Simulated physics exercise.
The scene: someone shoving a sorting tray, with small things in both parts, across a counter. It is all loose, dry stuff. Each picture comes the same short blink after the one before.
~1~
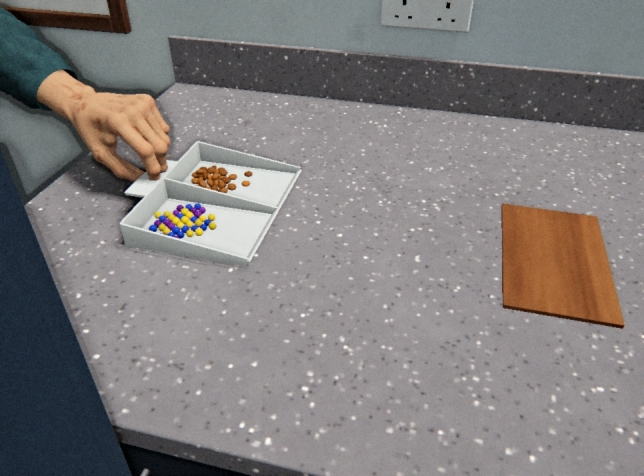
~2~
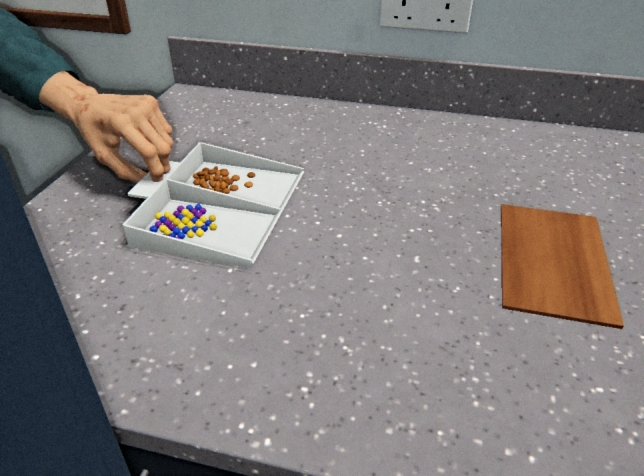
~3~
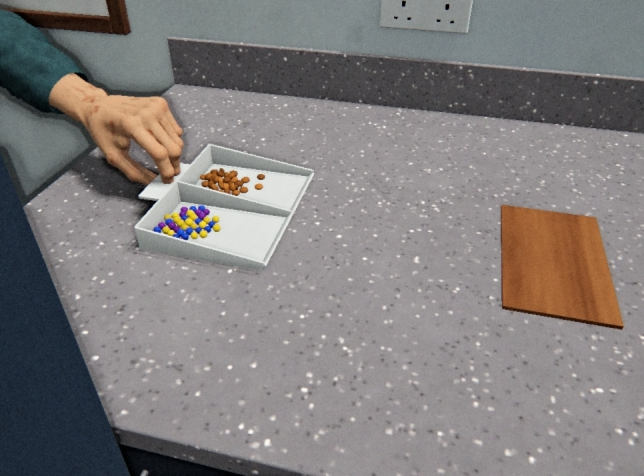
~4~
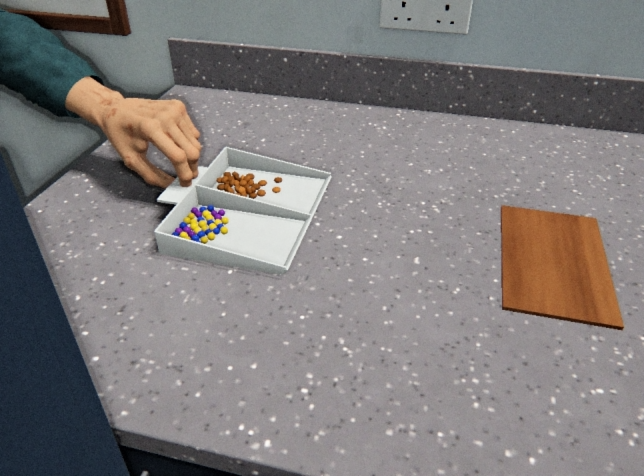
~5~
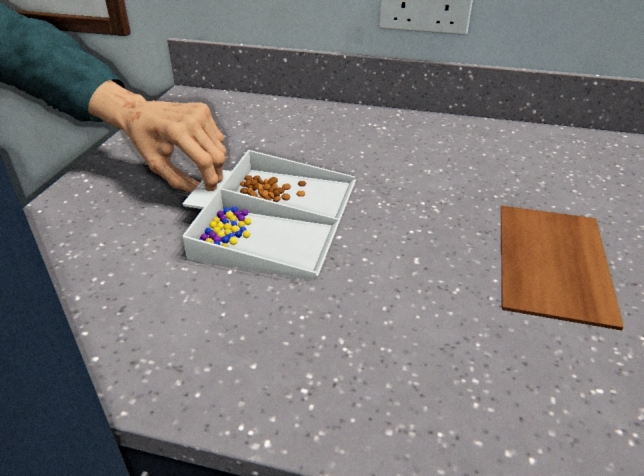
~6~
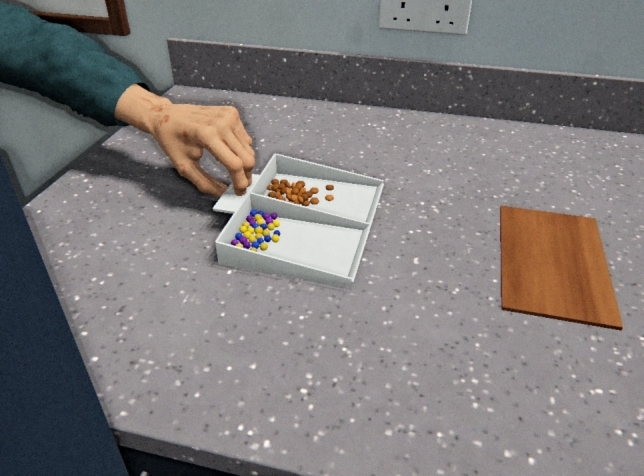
In the video, a hand in a dark green sleeve pushes a white two-part tray, with brown pieces in the farther part and purple, yellow and blue beads in the nearer, rightward across a speckled grey counter holding a wooden board.
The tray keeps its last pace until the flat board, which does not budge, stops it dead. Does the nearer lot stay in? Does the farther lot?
Here the nearer lot throws some past the low edge, and the farther lot keeps within its part.
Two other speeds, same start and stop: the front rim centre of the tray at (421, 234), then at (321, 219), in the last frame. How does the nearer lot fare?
One: It sends some over the front rim. Two: It stays in the tray.
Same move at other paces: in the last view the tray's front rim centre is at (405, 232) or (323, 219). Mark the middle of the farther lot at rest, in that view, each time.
At about (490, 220), and at (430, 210).
Then, 0.11 s on from there, tray still sliding, front rim near (436, 236); nearer lot all inside; farther lot all inside.
Then, 0.32 s on from there, tray stopped at the flat board; nearer lot all inside, moved towards the front rim; farther lot all inside, moved towards the front rim.
Then, 0.53 s on from there, tray stopped at the flat board; nearer lot near a quarter out of the tray; farther lot all inside, moved towards the front rim.
In the end, tray stopped at the flat board; nearer lot near a quarter out of the tray; farther lot all inside, moved towards the front rim.
